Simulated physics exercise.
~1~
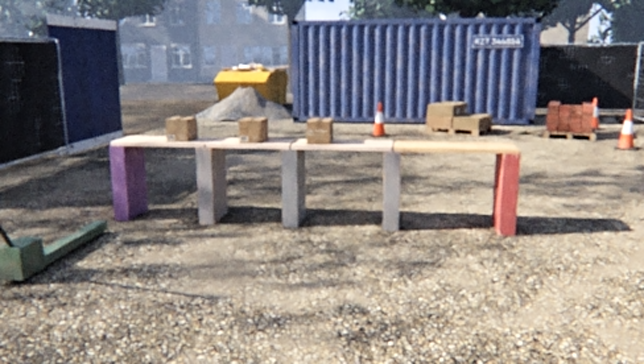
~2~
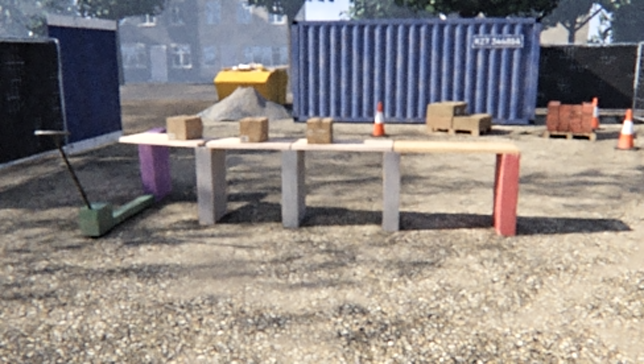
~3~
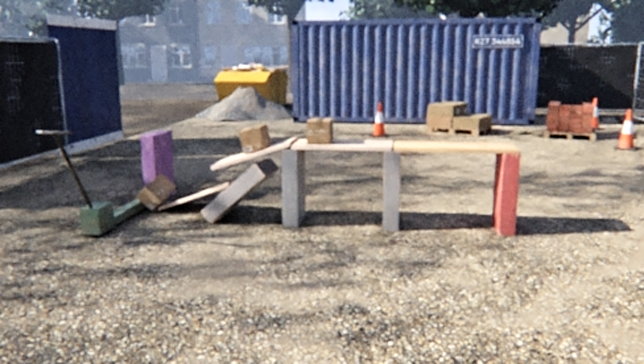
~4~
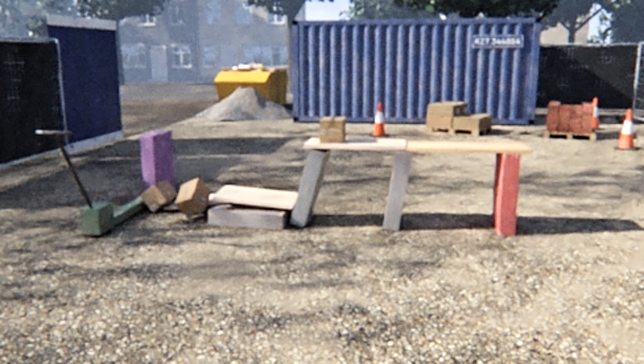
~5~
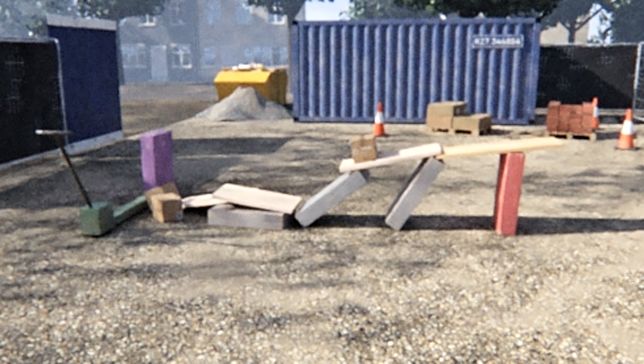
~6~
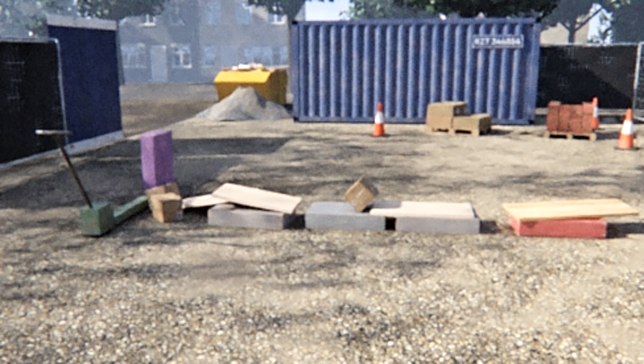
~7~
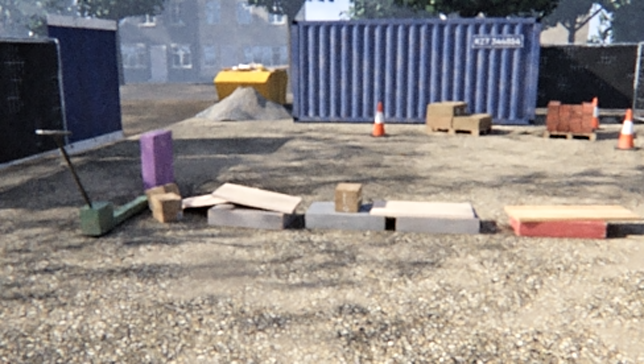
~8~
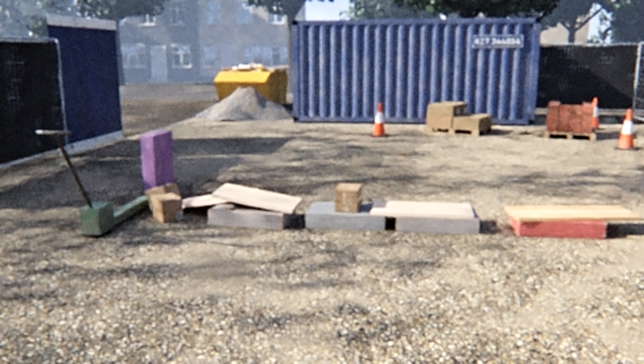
In the video, a green jack slides right into the purple upright of a long plank shelf carrying small boxes, and the grey and red supports topple rightward in turn, leaving planks and boxes low among the fallen blocks while the purple upright still stands.
